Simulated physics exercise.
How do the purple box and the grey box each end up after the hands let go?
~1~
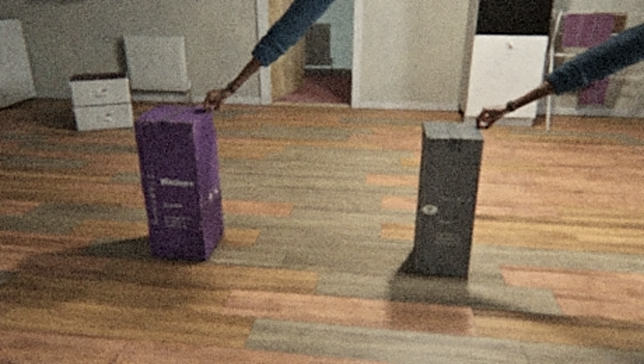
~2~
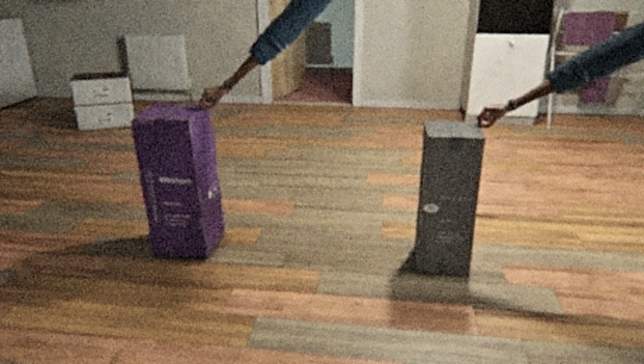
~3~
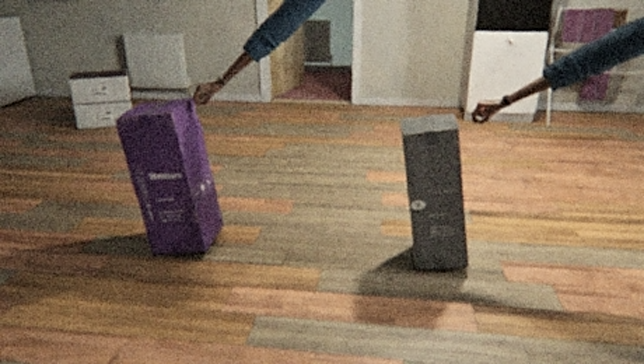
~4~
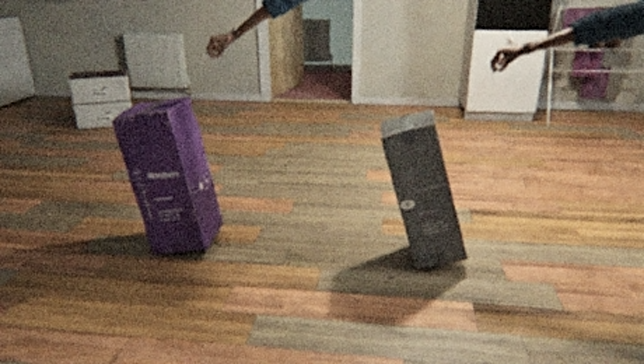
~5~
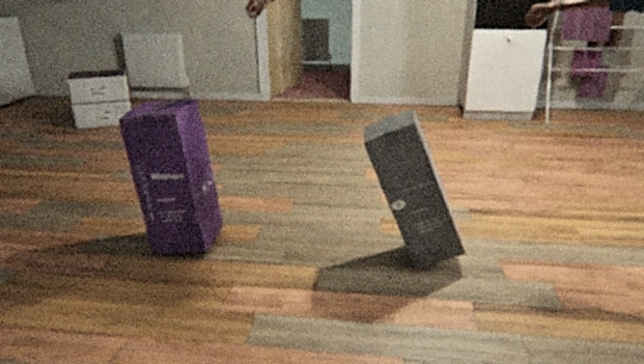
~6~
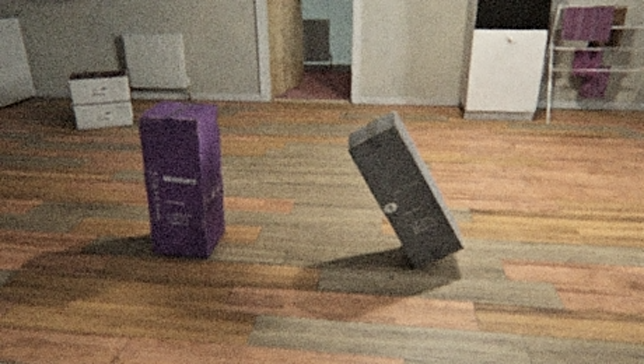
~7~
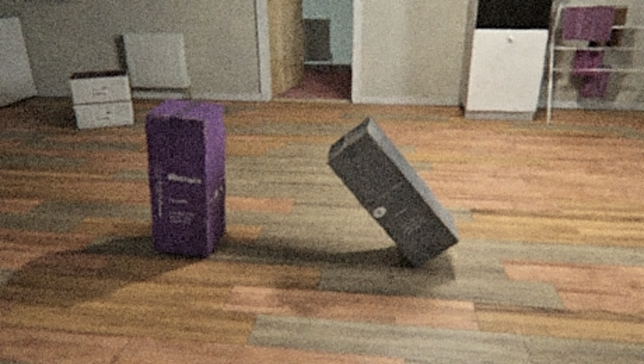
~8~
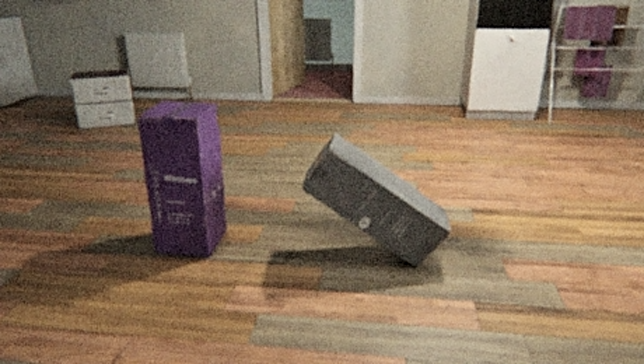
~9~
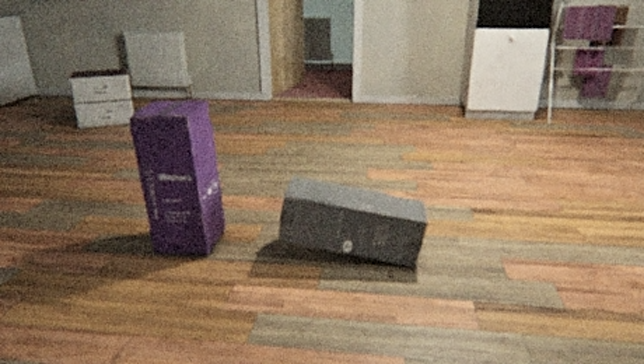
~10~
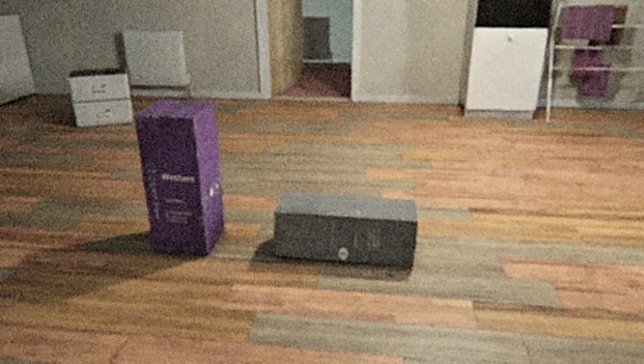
The purple box rocks back and ends up standing on its base. The grey box falls over to the left and ends up lying on its side.
